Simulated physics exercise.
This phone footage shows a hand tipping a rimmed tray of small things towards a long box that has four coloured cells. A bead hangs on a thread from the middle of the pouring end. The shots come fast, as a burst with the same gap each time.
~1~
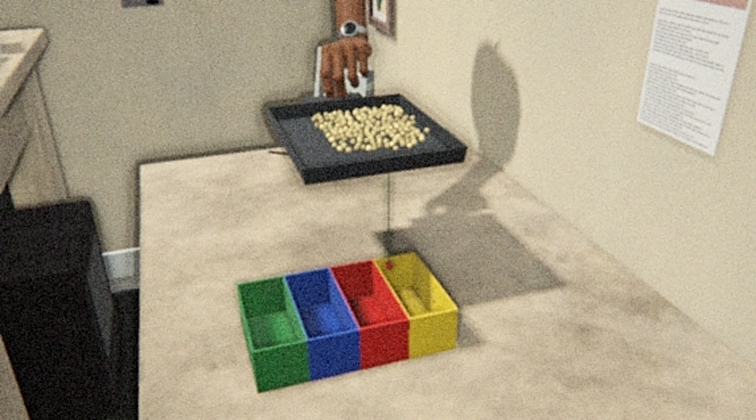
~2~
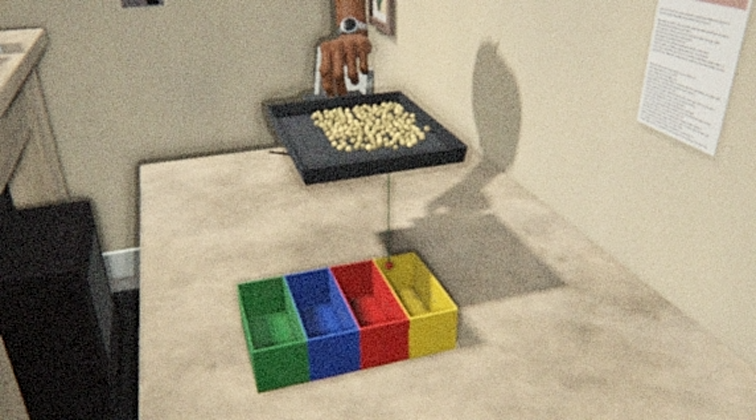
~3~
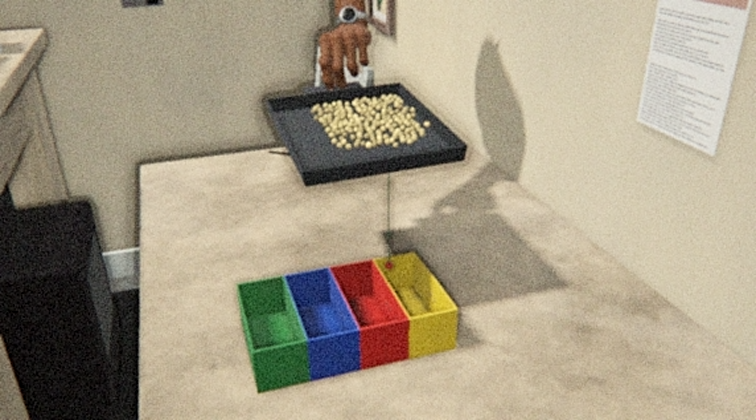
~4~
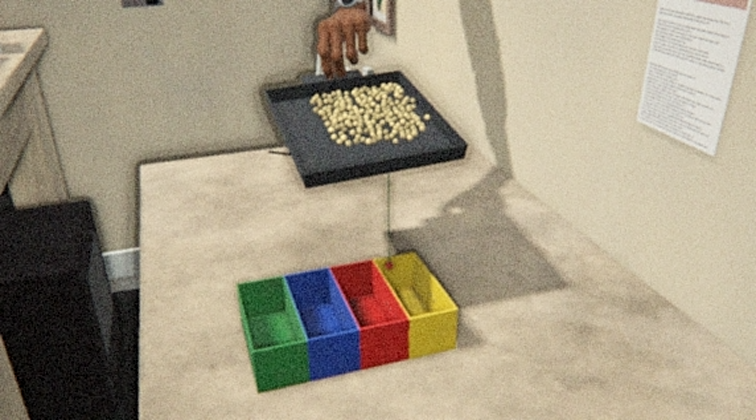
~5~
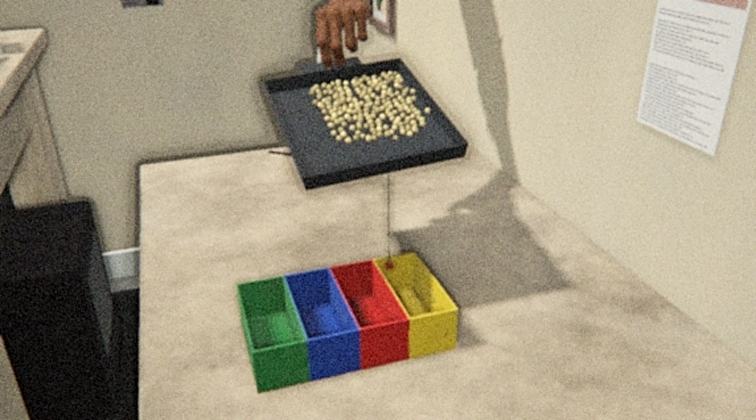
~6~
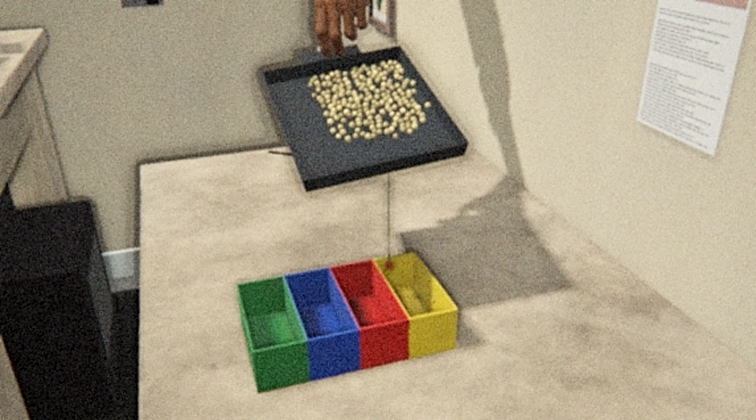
A hand holds a dark rimmed tray of small pale beans level above a box with green, blue, red and yellow cells. The hand then rises, lifting the far side so the tray gradually tilts toward the box, its near left corner lowest, while the beans stay heaped together.
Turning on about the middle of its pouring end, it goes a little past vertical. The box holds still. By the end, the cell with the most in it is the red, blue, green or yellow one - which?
The blue one.
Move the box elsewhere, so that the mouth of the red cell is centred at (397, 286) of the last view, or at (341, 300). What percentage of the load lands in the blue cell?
It comes to near 60 per cent the first time and near 20 per cent the second time.
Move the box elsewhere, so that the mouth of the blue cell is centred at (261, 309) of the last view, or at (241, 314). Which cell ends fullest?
First: That red cell. Second: That yellow cell.
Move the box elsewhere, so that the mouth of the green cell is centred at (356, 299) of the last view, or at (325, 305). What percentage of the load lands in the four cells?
First about 60, then 90 per cent.
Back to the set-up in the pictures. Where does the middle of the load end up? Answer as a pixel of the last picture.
Somewhere around (336, 341) in the final view.
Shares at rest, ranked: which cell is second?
That red cell.
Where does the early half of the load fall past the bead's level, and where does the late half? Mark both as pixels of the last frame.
About (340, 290) to begin with, then about (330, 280).
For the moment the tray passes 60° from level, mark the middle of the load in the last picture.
Roughly (346, 178).
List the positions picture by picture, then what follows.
In the first picture, corners of the pouring end at (305, 168) and (465, 146), level; middle of the load at (371, 127), soya beans; bead on its thread at (389, 265); green cell at (282, 363); blue cell at (334, 351); red cell at (385, 340); yellow cell at (433, 330).
In the second picture, corners of the pouring end at (305, 168) and (465, 146), level; middle of the load at (371, 125).
In the third picture, corners of the pouring end at (305, 170) and (465, 145), tipped barely, lowest at the left corner; middle of the load at (371, 120).
In the fourth picture, corners of the pouring end at (305, 173) and (465, 144), tipped a little, lowest at the left corner; middle of the load at (371, 112).
In the fifth picture, corners of the pouring end at (305, 176) and (465, 142), tipped a little, lowest at the left corner; middle of the load at (371, 104).
In the sixth picture, corners of the pouring end at (305, 178) and (465, 141), tipped clearly, lowest at the left corner; middle of the load at (370, 98); green cell at (282, 363); blue cell at (334, 351); red cell at (385, 340); yellow cell at (433, 330).
Soon, tray tipped steeply; most on the tray; a stray few in the blue cell; a stray few in the red cell; a small part falling or outside the box.
A while on, tray tipped right over; most on the tray; a small part in the blue cell; a stray few in the red cell; a stray few in the green cell; a small part falling or outside the box.
Towards the end, tray tipped past a quarter turn; about two thirds in the blue cell; about a third in the red cell; a stray few in the yellow cell; a stray few in the green cell; a small part falling or outside the box.
Finally, tray tipped past a quarter turn; about two thirds in the blue cell; about a third in the red cell; a stray few in the yellow cell; a stray few in the green cell; a small part outside the box.
